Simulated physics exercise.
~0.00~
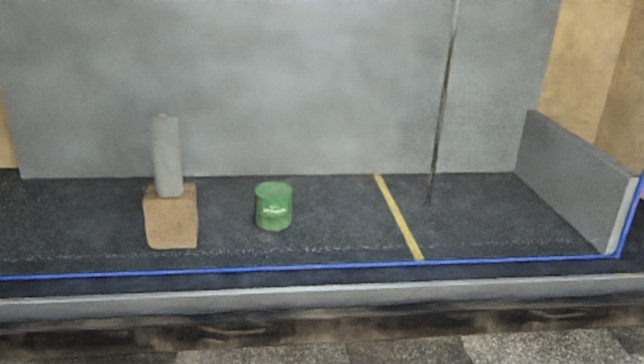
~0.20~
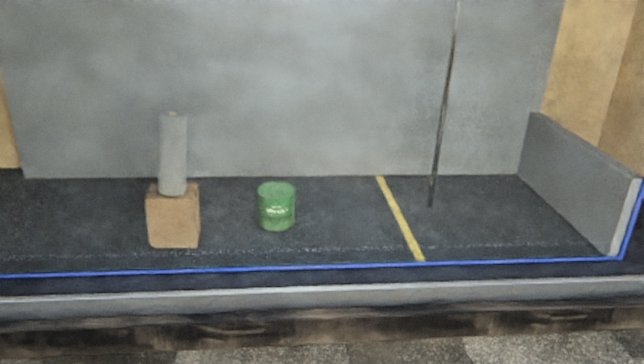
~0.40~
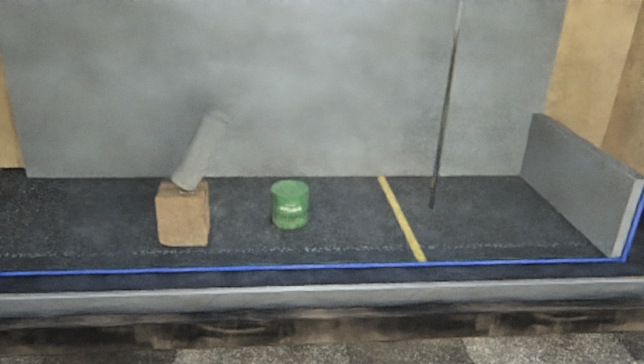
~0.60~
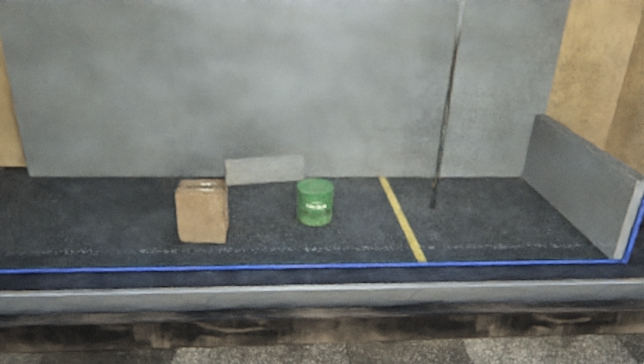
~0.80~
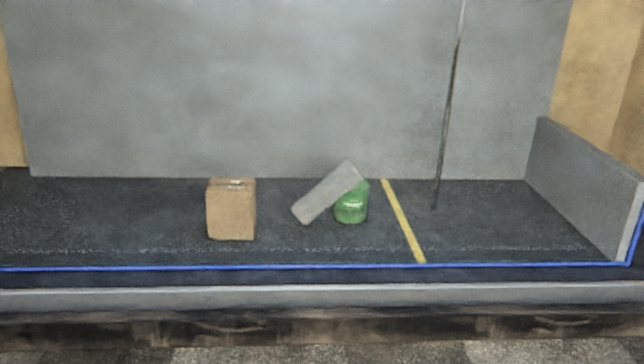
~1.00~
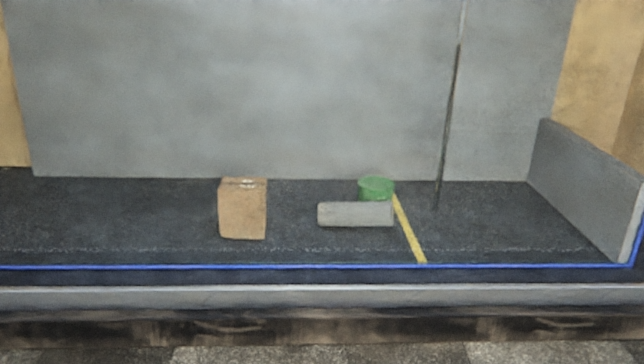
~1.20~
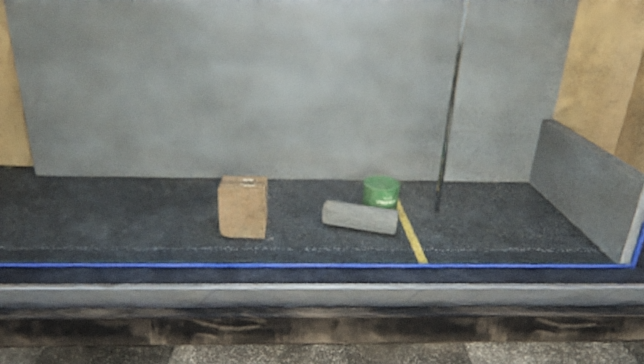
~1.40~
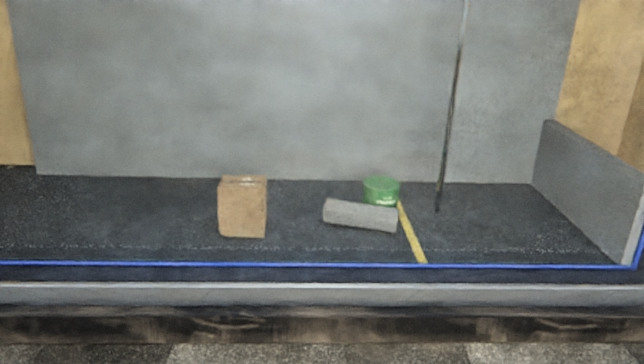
In the video, a grey roll standing on a brown pack tips to the right and drops beside a green bucket as pack and bucket slide right; the roll ends on its side before the bucket, with the pack upright and both pack and bucket short of the yellow line.
